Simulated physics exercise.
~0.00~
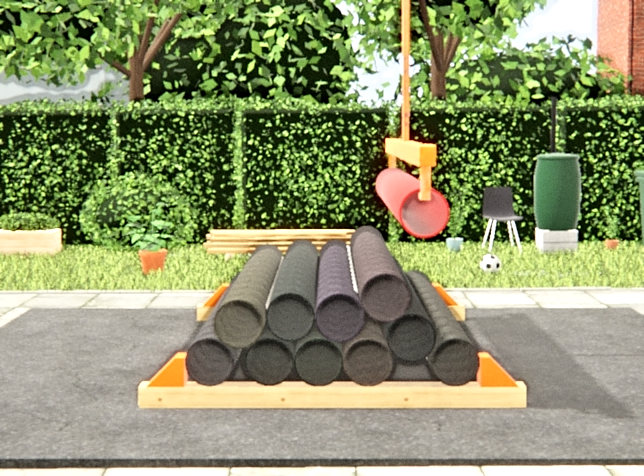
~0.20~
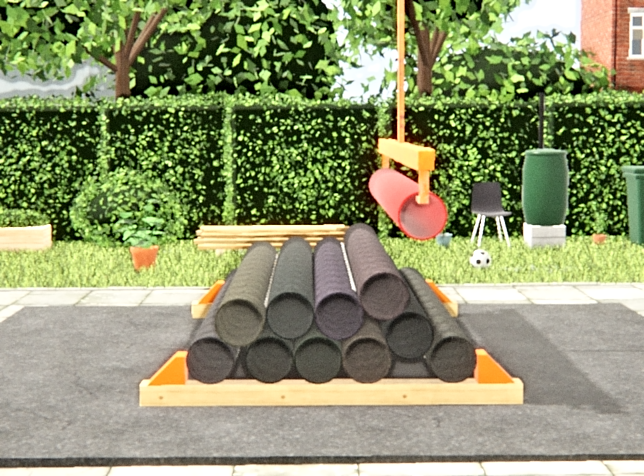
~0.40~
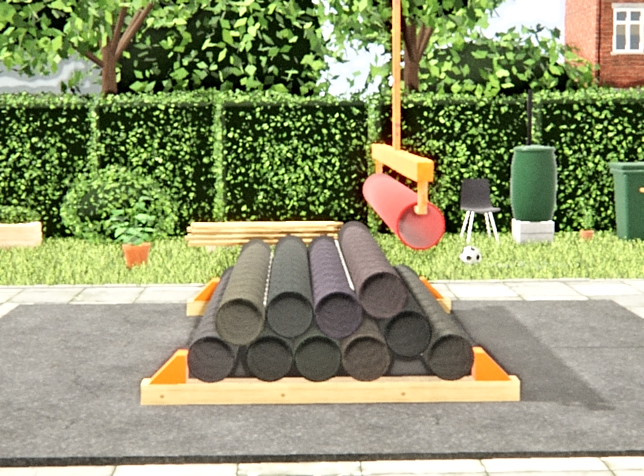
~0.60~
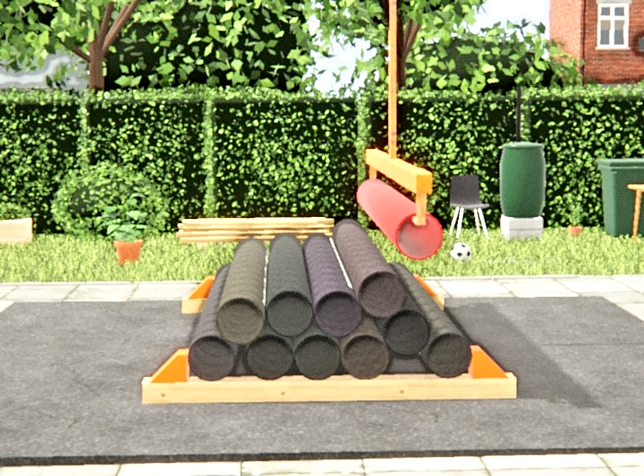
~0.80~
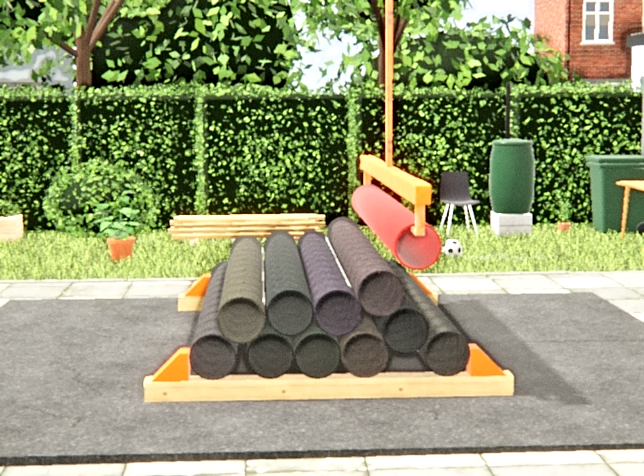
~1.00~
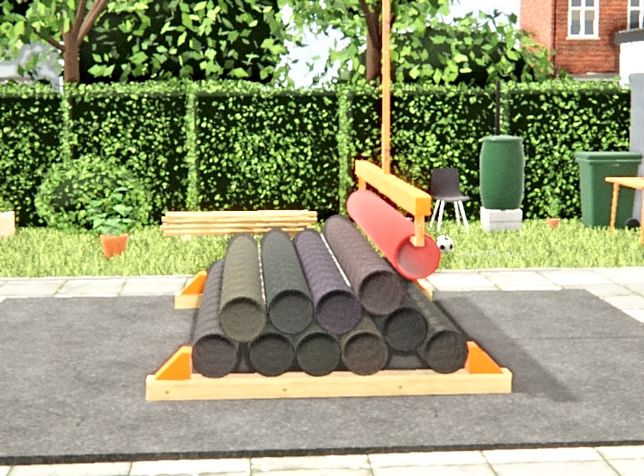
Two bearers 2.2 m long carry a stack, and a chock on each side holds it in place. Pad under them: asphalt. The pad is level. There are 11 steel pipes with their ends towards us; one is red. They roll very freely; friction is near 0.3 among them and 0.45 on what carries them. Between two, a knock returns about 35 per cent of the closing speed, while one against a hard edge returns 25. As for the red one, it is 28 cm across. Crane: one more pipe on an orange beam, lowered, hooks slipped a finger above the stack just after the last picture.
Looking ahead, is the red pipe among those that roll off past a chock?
As for red, it gets away.
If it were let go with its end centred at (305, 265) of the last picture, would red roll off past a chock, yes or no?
In that case red stays put.
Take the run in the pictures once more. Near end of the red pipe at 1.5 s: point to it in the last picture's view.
At about (459, 307).
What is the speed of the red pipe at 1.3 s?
I'd put it near 1.0 m/s.
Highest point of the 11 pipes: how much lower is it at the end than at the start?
About 50 cm.
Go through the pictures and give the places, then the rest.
Red (424, 213); red hangs on the hooks; 5 form the bottom row, in the first frame.
Red (422, 216); red hangs on the hooks; lowered 2 cm, in the second frame.
Red (421, 226); red hangs on the hooks; lowered 8 cm, in the third frame.
Red (419, 237); red hangs on the hooks; lowered 14 cm, in the fourth frame.
Red (418, 247); red hangs on the hooks; lowered 20 cm, in the fifth frame.
Red (418, 257); red hangs on the hooks; lowered 26 cm, in the sixth frame.
By 1.3 s, red is up on others, 25 cm inside the right chock, rolling right; 0 past a chock so far.
By 1.5 s, red is up on others, 5 cm inside the right chock, rolling right; 0 past a chock so far.
By 1.8 s, red is beyond the right chock, rolling right; 1 past a chock so far.
Finally (3.0 s), red is beyond the right chock; 1 past a chock so far.
